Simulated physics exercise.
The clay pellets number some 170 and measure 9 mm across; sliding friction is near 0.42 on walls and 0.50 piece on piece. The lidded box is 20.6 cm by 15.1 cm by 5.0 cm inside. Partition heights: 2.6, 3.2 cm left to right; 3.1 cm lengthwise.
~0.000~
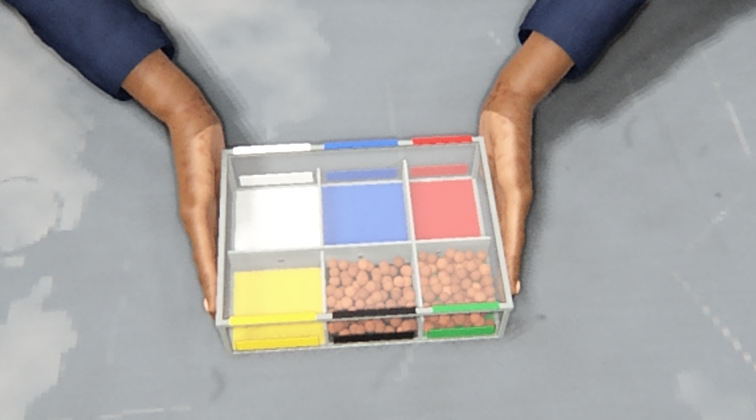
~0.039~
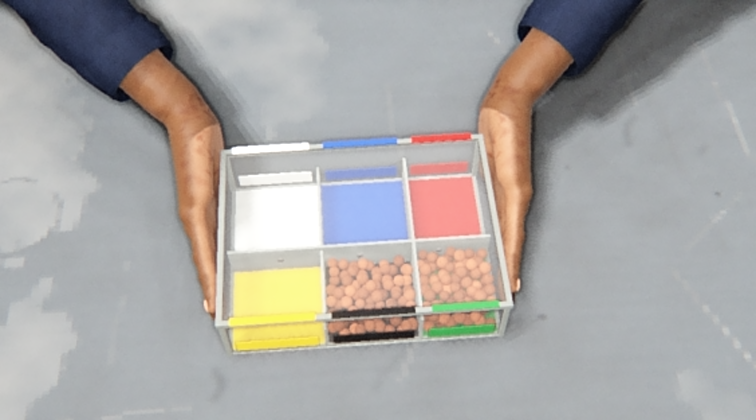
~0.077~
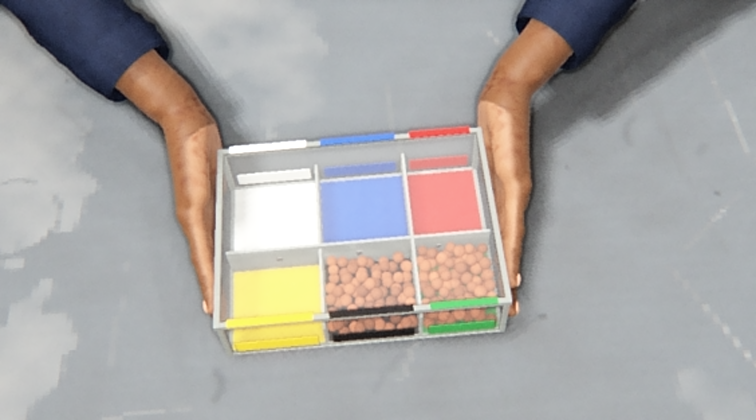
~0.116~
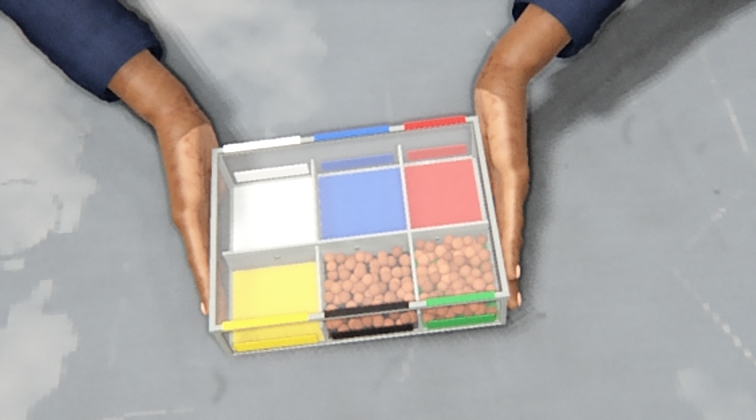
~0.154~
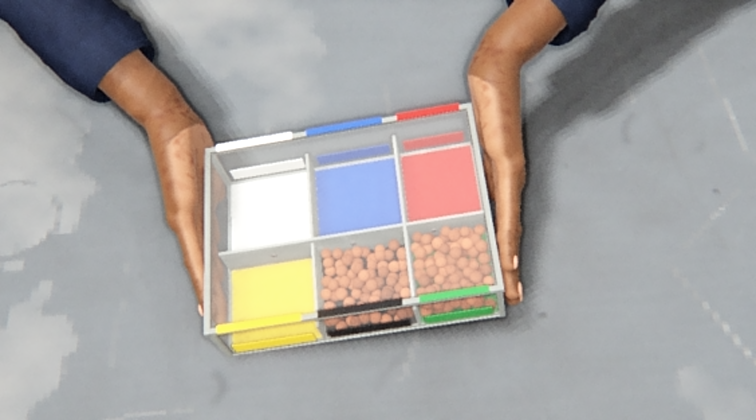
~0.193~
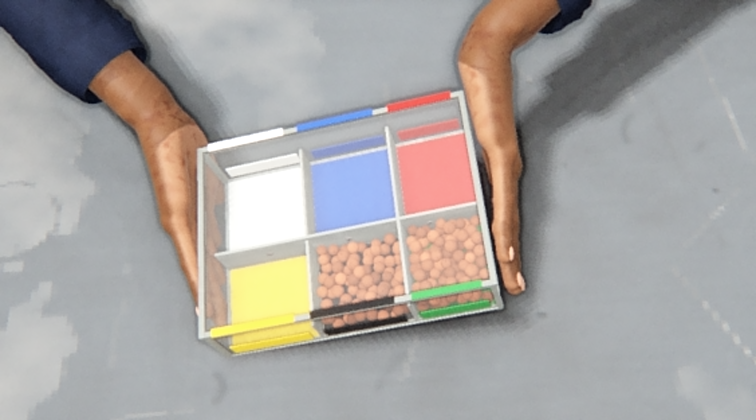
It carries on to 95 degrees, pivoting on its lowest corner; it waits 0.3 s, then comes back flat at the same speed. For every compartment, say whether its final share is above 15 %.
Red: No, blue: No, green: Yes, yellow: Yes, white: No, black: Yes.
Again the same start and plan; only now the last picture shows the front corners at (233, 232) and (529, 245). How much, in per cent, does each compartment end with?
Result - red: 30 %; blue: 5 %; green: 40 %; yellow: 0 %; white: 0 %; black: 25 %.
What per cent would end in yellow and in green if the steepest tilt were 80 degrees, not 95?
Result - yellow 20 percent, green 45 percent.
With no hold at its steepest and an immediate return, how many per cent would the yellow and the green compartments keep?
Final amounts would be yellow 40% and green 35%.
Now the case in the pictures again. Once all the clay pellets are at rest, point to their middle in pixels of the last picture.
My guess is close to (347, 316).
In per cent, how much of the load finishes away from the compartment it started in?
Result: Roughly 45 %.
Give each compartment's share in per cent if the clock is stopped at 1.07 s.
Red 0 %, blue 0 %, green 45 %, yellow 30 %, white 0 %, black 25 %.
Then, at 1.07 s, tilt 95 degrees; green 45 %, yellow 30 %, black 25 %.
After 1.65 s, tilt 51 degrees; green 40 %, yellow 40 %, black 20 %.
After 2.29 s, tilt 0 degrees; green 40 %, yellow 40 %, black 20 %.
By 2.9 s all is still; red 0 %, blue 0 %, green 40 %, yellow 40 %, white 0 %, black 20 %.
